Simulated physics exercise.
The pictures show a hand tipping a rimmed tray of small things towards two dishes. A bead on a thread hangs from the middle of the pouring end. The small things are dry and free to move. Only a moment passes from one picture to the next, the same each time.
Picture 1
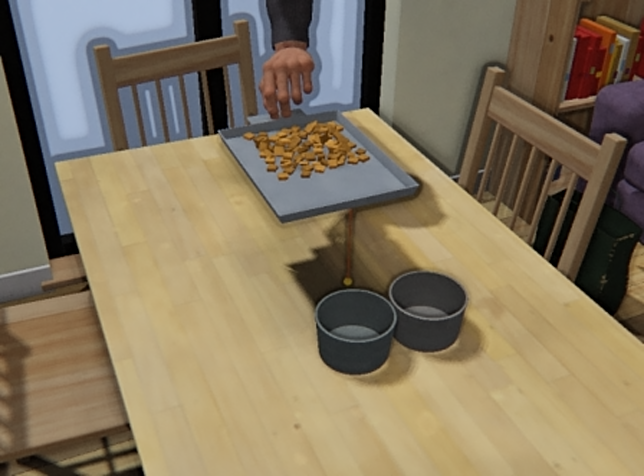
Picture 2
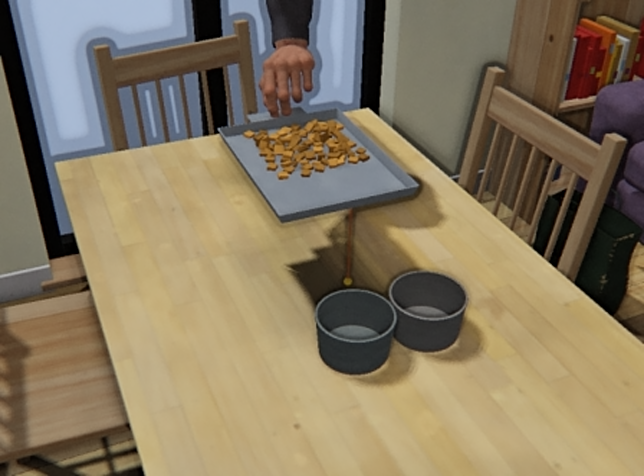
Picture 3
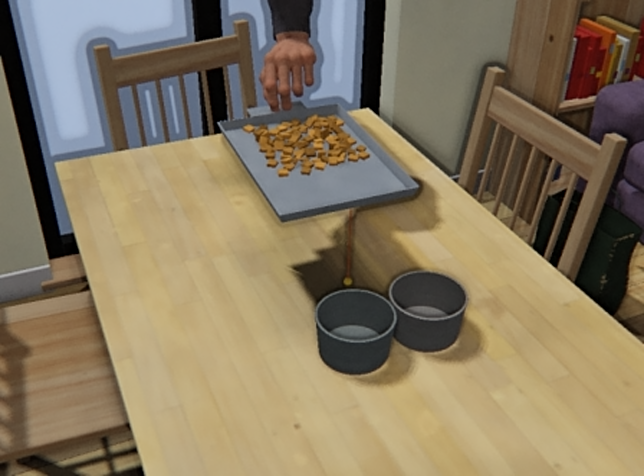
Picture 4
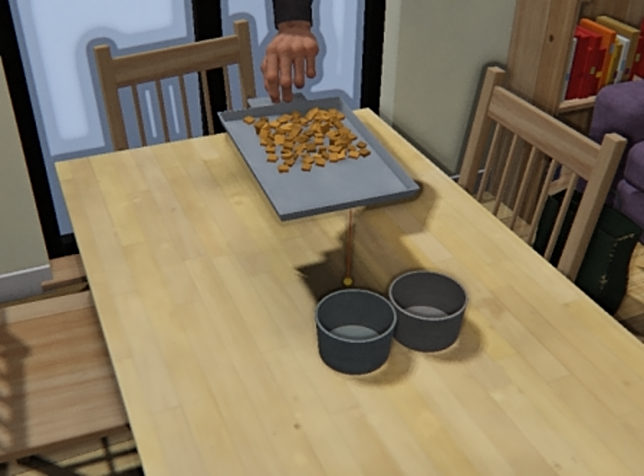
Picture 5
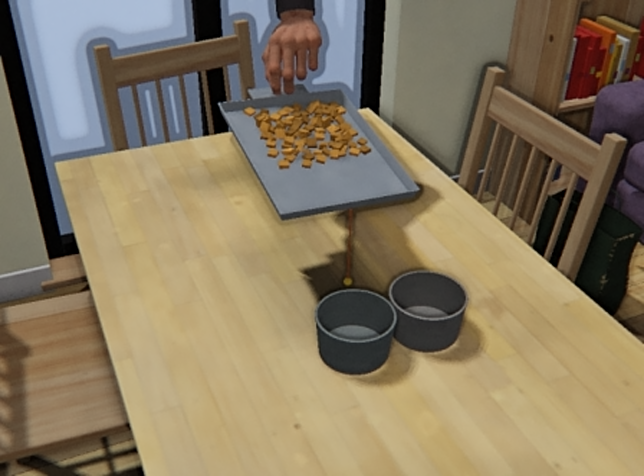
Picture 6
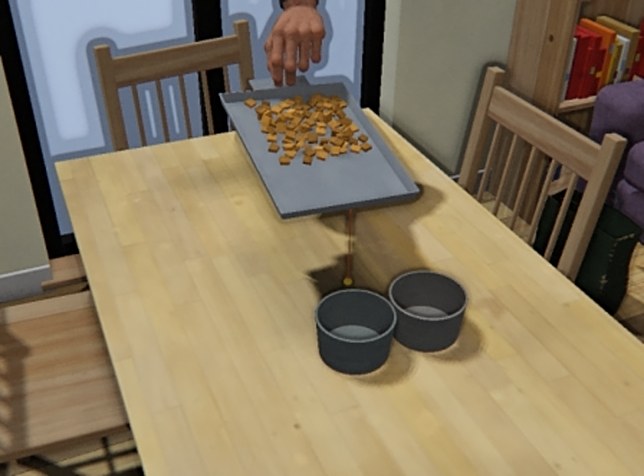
At the start, a hand is at the far edge of a grey rimmed tray of small brown squares, held level above a wooden table near two empty dark dishes. The hand then slowly raises the far edge, tilting the tray slightly toward the dishes, while the squares stay bunched near the raised end.
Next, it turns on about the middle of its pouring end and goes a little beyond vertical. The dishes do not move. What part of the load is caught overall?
Caught overall: Over half.
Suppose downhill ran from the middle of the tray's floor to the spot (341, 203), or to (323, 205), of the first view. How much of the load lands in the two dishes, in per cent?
Near 70 % and 40 %.
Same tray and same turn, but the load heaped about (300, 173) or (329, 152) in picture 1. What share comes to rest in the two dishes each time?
The first gives 80 %, the second 90 %.
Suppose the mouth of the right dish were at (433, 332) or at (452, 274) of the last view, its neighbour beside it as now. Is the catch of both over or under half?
The first try: Below a half. The second: Most of it.
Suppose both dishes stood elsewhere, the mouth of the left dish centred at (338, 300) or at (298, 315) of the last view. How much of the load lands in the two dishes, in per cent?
Roughly 90 per cent, and 50 per cent.
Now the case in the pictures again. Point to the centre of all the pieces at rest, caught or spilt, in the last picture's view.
Roughly at (413, 325).
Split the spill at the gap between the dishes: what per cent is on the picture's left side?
Roughly 70 in a hundred.
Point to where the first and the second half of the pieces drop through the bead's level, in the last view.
The first part at (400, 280); the rest at (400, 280).
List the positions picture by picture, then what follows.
Corners of the pouring end (282, 213) and (414, 184), level; middle of the load (308, 144), cereal squares; left dish (372, 354); right dish (446, 332); bead on its thread (348, 281), in the first picture.
Corners of the pouring end (282, 213) and (414, 184), level; middle of the load (308, 143), in the second picture.
Corners of the pouring end (282, 212) and (414, 185), tipped barely, lowest at the right corner; middle of the load (308, 139), in the third picture.
Corners of the pouring end (283, 212) and (415, 187), tipped a little, lowest at the right corner; middle of the load (309, 134), in the fourth picture.
Corners of the pouring end (283, 211) and (415, 188), tipped a little, lowest at the right corner; middle of the load (310, 128), in the fifth picture.
Corners of the pouring end (284, 210) and (415, 189), tipped a little, lowest at the right corner; middle of the load (311, 123); left dish (372, 354); right dish (446, 332), in the sixth picture.
Just after the last frame, tray tipped steeply; the larger part on the tray; just a few in the right dish; about a tenth in the air.
A moment on, tray tipped right over; roughly a third on the tray; about a tenth in the left dish; roughly a quarter in the right dish; about a tenth outside both; roughly a quarter in the air.
Further on, tray tipped past a quarter turn; roughly a quarter in the left dish; roughly two thirds in the right dish; about a tenth outside both.
When it is over, tray tipped past a quarter turn; roughly a quarter in the left dish; roughly two thirds in the right dish; about a tenth outside both.
